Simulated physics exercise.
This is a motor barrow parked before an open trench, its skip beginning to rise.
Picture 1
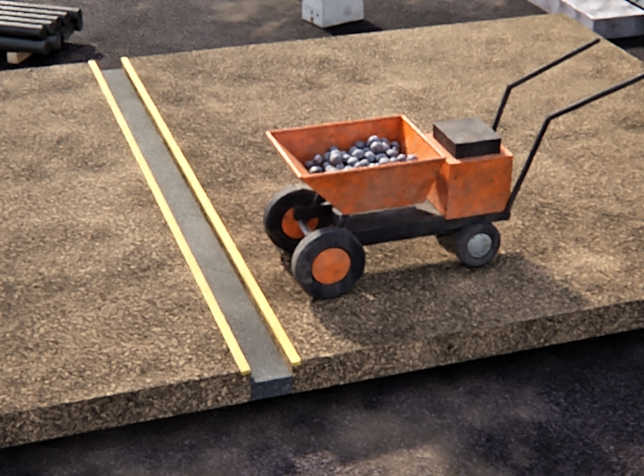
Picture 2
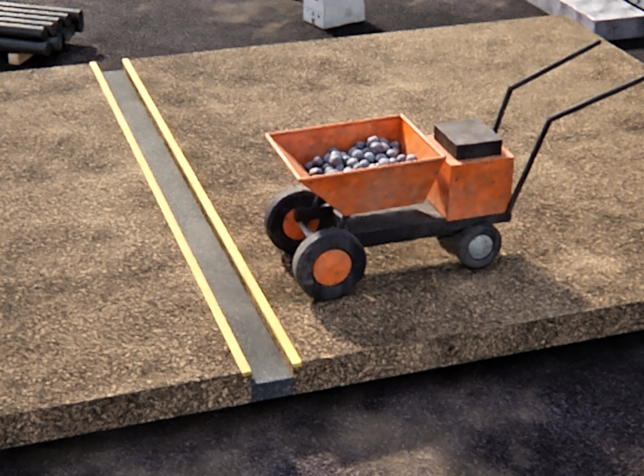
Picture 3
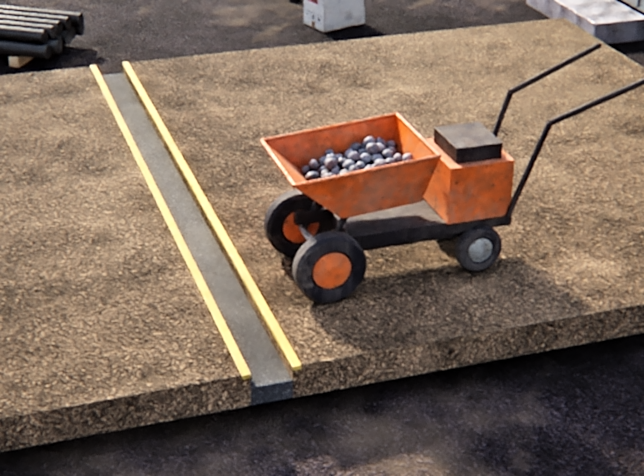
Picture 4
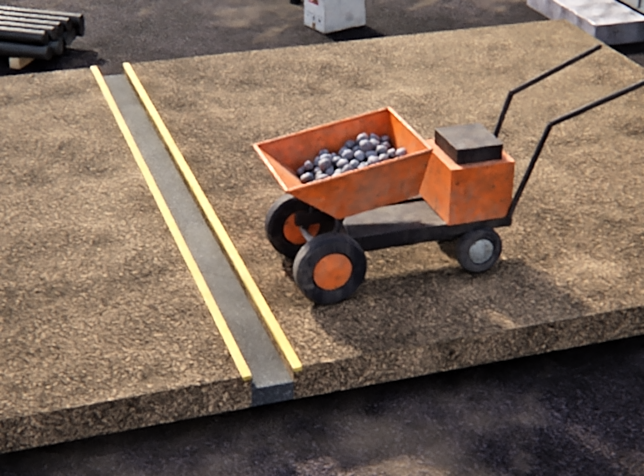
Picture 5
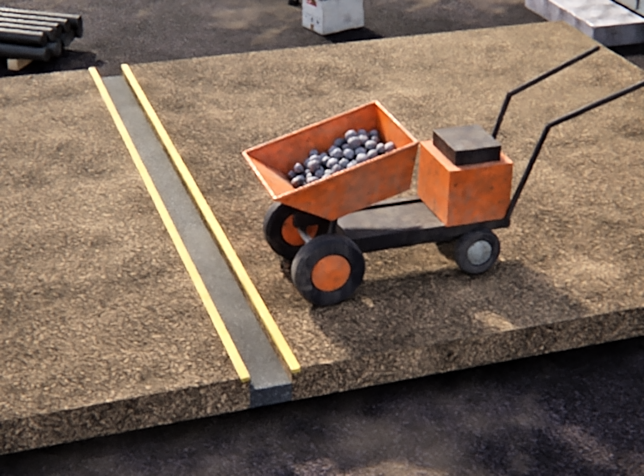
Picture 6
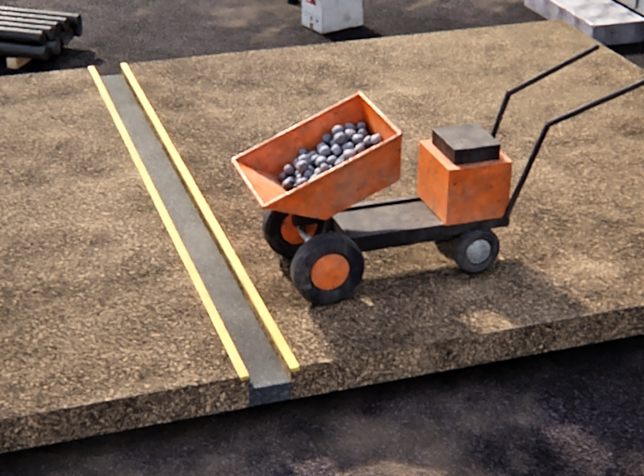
The footage shows an orange motor barrow loaded with round grey cobbles standing beside a narrow, yellow-edged trench; its skip tilts gradually forward to the left, the rear rising off the chassis while the wheels stay in place.
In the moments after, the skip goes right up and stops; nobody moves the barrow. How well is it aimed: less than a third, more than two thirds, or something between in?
The trench ends with less than a third of it.
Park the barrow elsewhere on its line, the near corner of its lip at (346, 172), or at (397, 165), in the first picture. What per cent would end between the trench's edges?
In turn 60 and 40 in a hundred.
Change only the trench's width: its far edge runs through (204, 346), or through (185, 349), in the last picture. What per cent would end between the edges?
In turn 50 and 80 in a hundred.
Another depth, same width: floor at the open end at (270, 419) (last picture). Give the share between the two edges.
Roughly 10 in a hundred.
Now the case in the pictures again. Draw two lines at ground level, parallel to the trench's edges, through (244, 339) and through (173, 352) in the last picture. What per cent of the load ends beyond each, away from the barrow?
In turn 90 and 40 in a hundred.
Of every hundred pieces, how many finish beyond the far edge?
Close to 85 per cent.
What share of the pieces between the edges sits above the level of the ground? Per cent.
Close to 20 per cent.
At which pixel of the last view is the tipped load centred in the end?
At about (159, 297).
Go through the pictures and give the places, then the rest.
The first frame shows lip of the skip (301, 178), level; top of the load (365, 165), round cobbles; first edge of the trench (277, 328); far edge (229, 336), the trench under half as wide as the skip, and shallow for its width.
The second frame shows lip of the skip (300, 180), tipped barely; top of the load (364, 166).
The third frame shows lip of the skip (295, 186), tipped barely; top of the load (378, 160).
The fourth frame shows lip of the skip (288, 192), tipped a little; top of the load (372, 157).
The fifth frame shows lip of the skip (276, 200), tipped clearly; top of the load (373, 155).
The sixth frame shows lip of the skip (264, 207), tipped clearly; top of the load (361, 149); first edge of the trench (276, 333); far edge (227, 342).
Just after the last frame, skip tipped steeply; every one in the skip.
A moment on, skip tipped right over; roughly a third in the skip; just a few in or heaped over the trench; roughly two thirds beyond it; just a few falling.
Further on, skip tipped right over; just a few in the skip; about a tenth in or heaped over the trench; the larger part beyond it.
When it is over, skip tipped right over; just a few in the skip; about a tenth in or heaped over the trench; the larger part beyond it.
